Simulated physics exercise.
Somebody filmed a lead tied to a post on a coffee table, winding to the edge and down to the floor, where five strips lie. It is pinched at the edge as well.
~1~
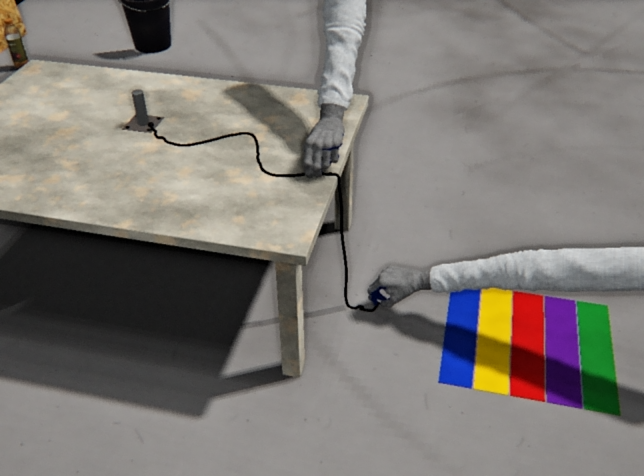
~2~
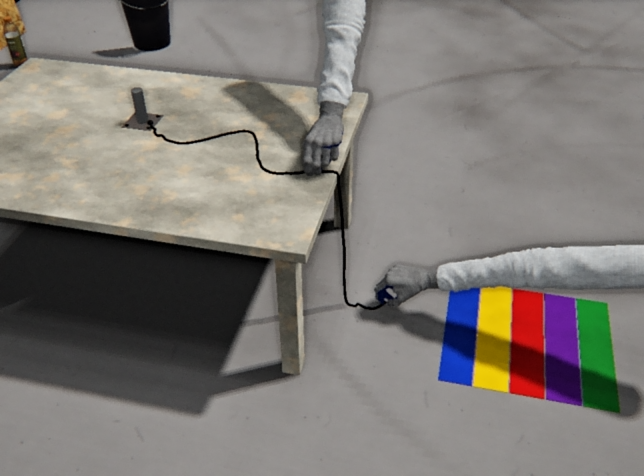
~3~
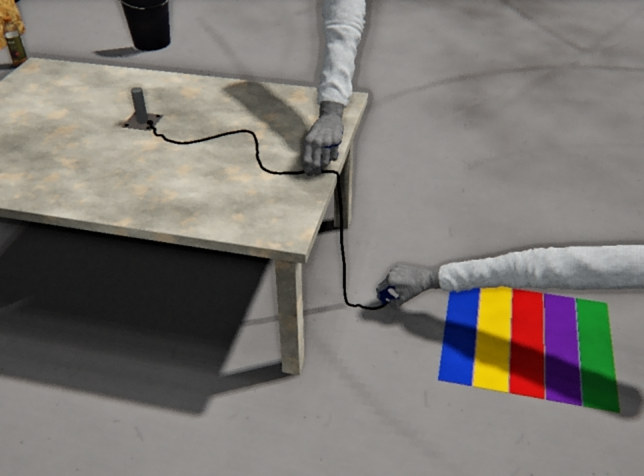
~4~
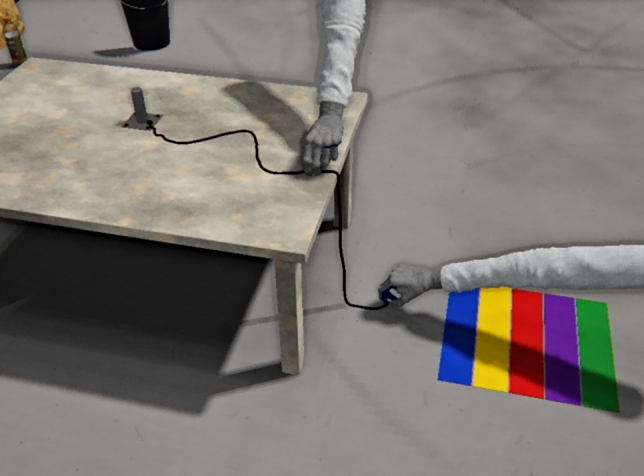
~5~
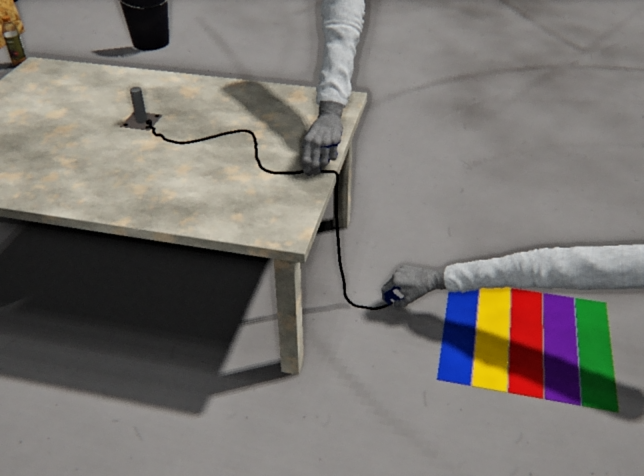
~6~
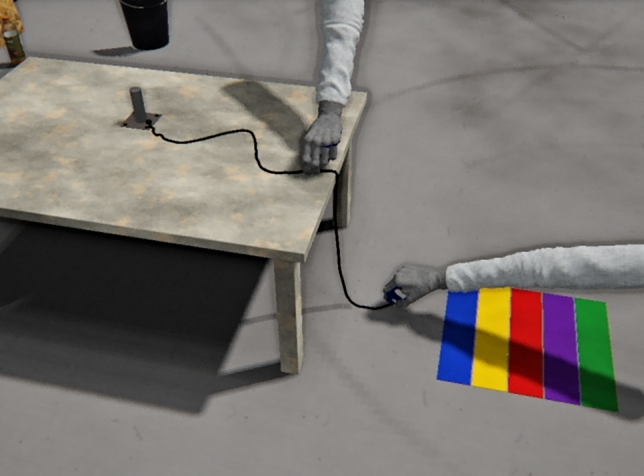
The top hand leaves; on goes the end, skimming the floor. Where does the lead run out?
The end stops over the purple strip.
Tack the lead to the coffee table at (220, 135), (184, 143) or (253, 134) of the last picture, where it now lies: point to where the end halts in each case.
The places are (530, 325), (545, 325) and (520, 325).
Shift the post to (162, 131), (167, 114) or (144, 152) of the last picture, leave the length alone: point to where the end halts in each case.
The places are (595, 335), (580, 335) and (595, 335).
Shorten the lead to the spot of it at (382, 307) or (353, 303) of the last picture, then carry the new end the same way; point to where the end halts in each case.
In that order: (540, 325) and (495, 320).
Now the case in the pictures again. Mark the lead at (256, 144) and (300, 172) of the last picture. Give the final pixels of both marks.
About (288, 154), and the other about (364, 186).
Early on, end near (502, 320); over yellow.
Midway, end near (540, 326); over red.
At the end of the slack, end near (562, 330); over purple. It gets as far as the purple strip.
